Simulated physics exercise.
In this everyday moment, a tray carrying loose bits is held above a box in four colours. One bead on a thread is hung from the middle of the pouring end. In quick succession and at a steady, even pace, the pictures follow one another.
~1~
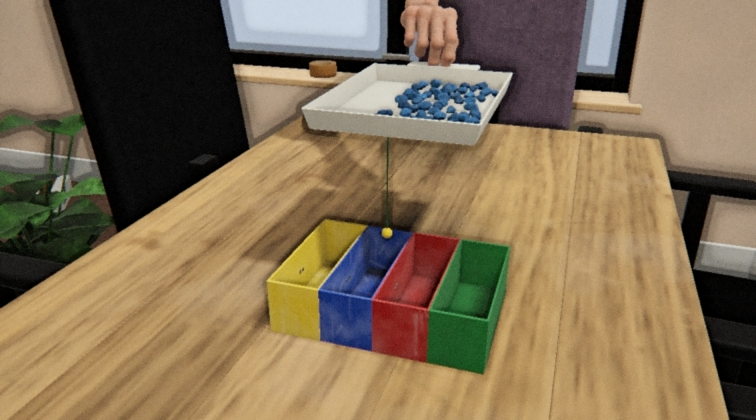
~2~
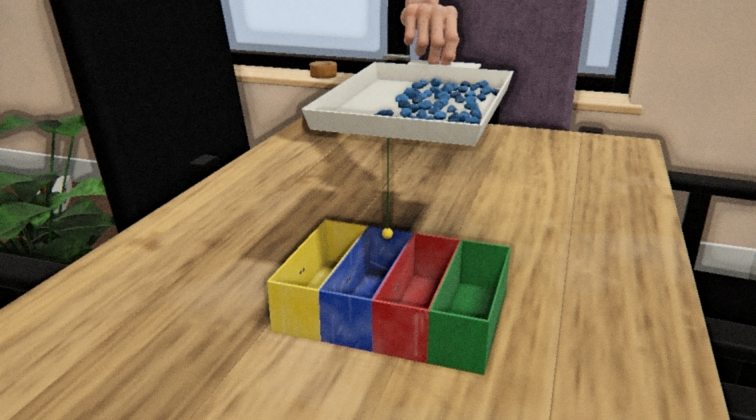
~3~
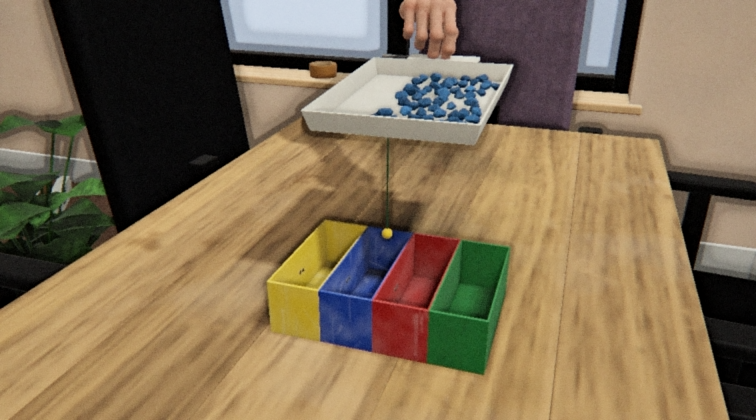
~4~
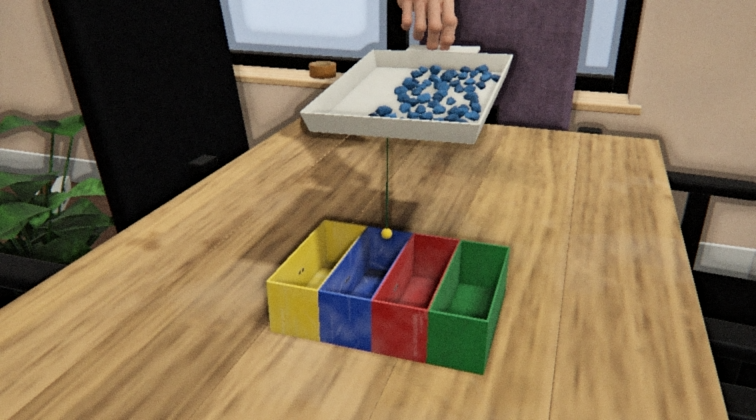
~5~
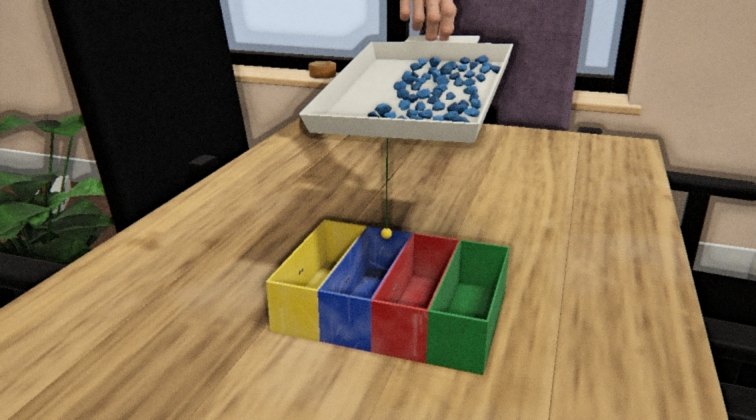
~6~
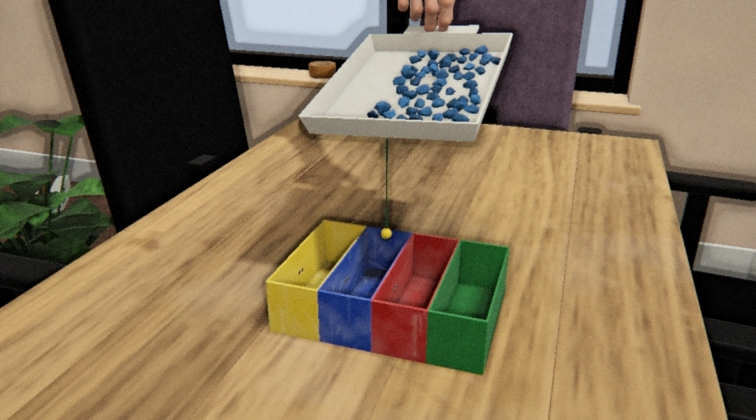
A hand gradually tilts a white tray of blue stones forward above a four-coloured box.
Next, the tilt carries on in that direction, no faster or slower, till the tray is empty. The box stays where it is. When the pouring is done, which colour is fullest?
Fullest: The yellow cell.
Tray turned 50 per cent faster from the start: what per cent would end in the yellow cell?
Roughly 50 percent, give or take.
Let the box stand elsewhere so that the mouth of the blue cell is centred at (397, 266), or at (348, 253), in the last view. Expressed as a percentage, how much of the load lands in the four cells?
You'd get about 60 per cent first and about 90 per cent second.
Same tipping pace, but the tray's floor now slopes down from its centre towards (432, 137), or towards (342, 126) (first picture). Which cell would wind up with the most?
The green cell, then the yellow one.
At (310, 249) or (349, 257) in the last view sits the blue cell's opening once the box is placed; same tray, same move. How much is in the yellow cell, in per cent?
Around 0 and then 40 per cent.
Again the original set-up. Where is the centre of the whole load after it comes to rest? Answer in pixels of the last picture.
The centre ends up roughly at (313, 305).
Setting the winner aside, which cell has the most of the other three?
Rank 2: The cell in blue.
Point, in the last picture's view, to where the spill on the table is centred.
Centre at rest: About (252, 304).
Soon after the last picture, tray tipped steeply; all on the tray.
A little later, tray tipped right over; most on the tray; a stray few in the yellow cell; a small part falling or outside the box.
Later still, tray tipped past a quarter turn; about half in the yellow cell; about a quarter in the blue cell; a small part in the red cell; a stray few in the green cell; about a quarter falling or outside the box.
At rest, tray tipped past a quarter turn; about half in the yellow cell; about a quarter in the blue cell; a small part in the red cell; a stray few in the green cell; about a quarter outside the box.
